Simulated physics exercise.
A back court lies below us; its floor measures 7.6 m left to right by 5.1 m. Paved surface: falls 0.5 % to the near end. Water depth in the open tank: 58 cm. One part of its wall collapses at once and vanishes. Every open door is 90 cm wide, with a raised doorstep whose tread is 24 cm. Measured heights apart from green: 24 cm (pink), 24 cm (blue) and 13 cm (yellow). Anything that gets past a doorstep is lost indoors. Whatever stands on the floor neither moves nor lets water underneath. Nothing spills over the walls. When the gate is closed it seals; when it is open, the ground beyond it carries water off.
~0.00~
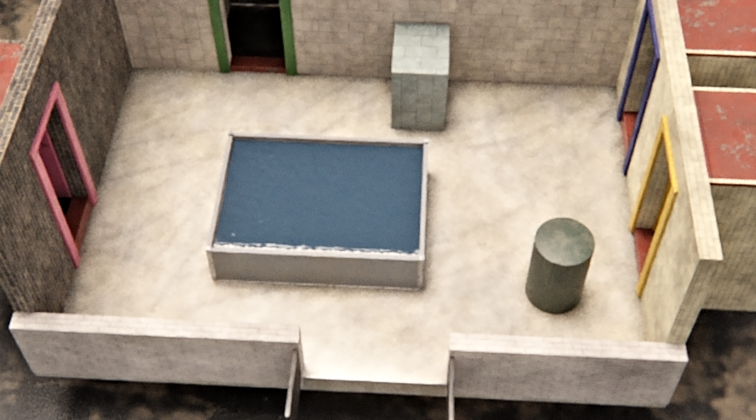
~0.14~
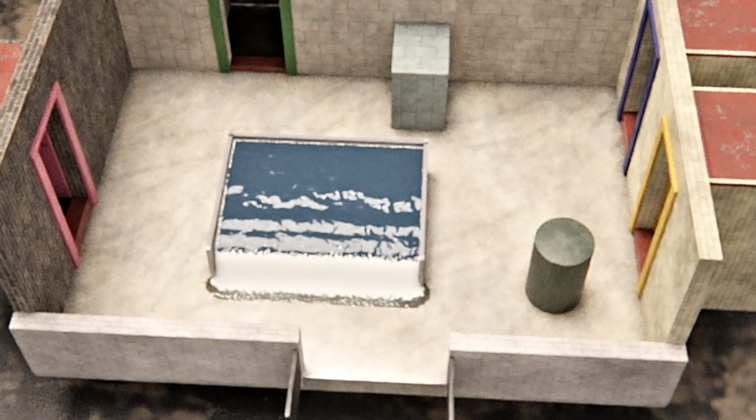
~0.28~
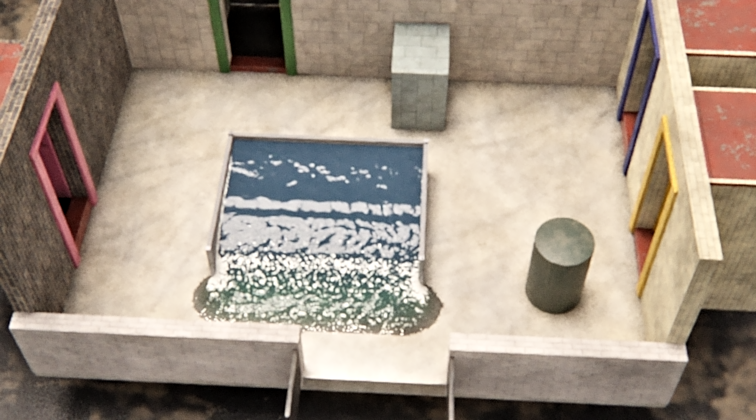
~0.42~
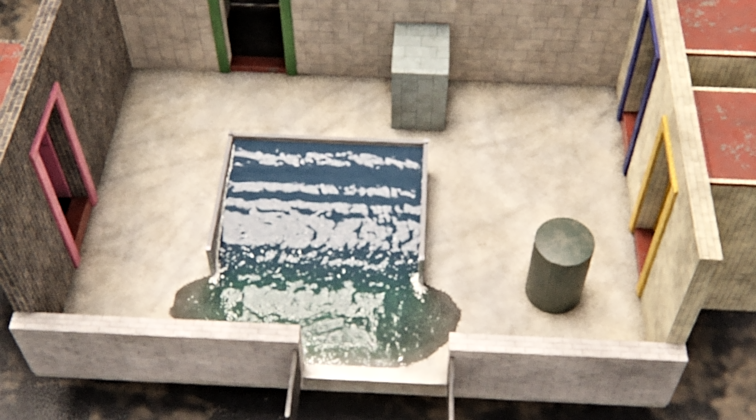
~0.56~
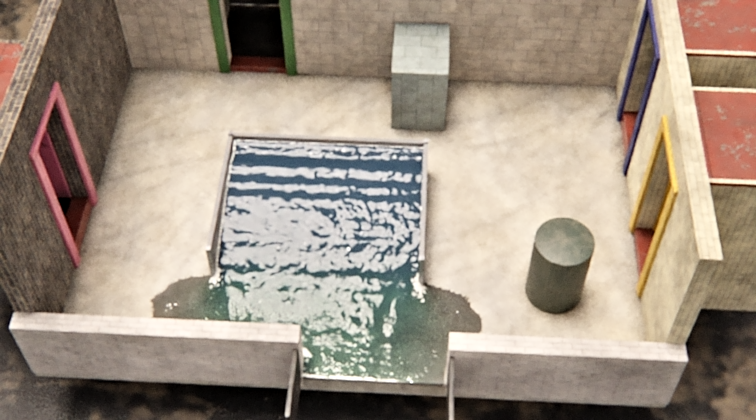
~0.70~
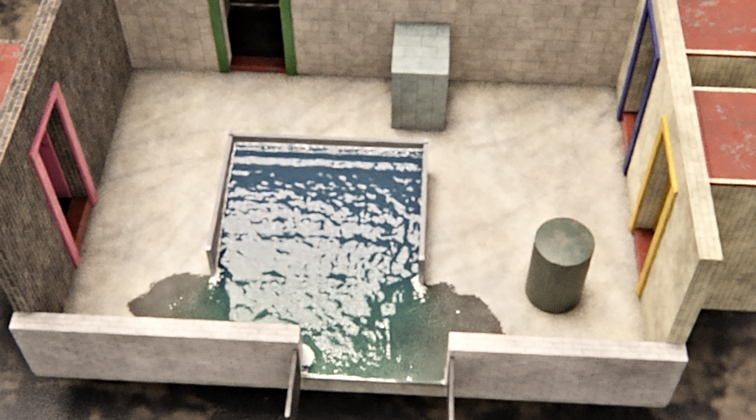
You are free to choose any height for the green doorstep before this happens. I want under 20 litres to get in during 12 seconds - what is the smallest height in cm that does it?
You would need about 5.5 cm.
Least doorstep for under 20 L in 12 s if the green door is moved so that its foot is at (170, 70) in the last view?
You'd want it roughly 10.5 cm high.
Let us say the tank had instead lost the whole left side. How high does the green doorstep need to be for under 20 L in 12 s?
Minimum height: Approx. 8.5 cm.
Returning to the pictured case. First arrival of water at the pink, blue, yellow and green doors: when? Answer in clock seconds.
Arrival times - pink: 2.0 s; blue: 6.0 s; yellow: 3.0 s; green: 4.0 s.
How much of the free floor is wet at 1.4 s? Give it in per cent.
The wet part is about 20 per cent.
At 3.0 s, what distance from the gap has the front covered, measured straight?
Close to 4.4 metres, I'd say.
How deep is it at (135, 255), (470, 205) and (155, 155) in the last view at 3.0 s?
Close to 6, 0 and 3 cm, one after the other.
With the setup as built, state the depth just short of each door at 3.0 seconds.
Lab note, cm: Pink 14; blue 0; yellow 1; green 0.
After 1.4 s water covers 20 % of the floor, deepest (42 cm) near (263, 358); it has not reached the green door.
After 3.0 s water covers 35 % of the floor, deepest (30 cm) near (67, 348); it has not reached the green door.
After 12.0 s water covers 95 % of the floor, deepest (7 cm) near (340, 166); 5 cm at the green door, 0 litres in over its 11 cm doorstep.
At the green door as built, the water arrived by 4.2 s and peaked near 10 cm at 5.0 s.
Run again over the same 12 s with other heights there, 25 litres in over 5 cm, 11 litres over 6.5 cm. The limit of 20 litres is kept from about 5.5 cm up.
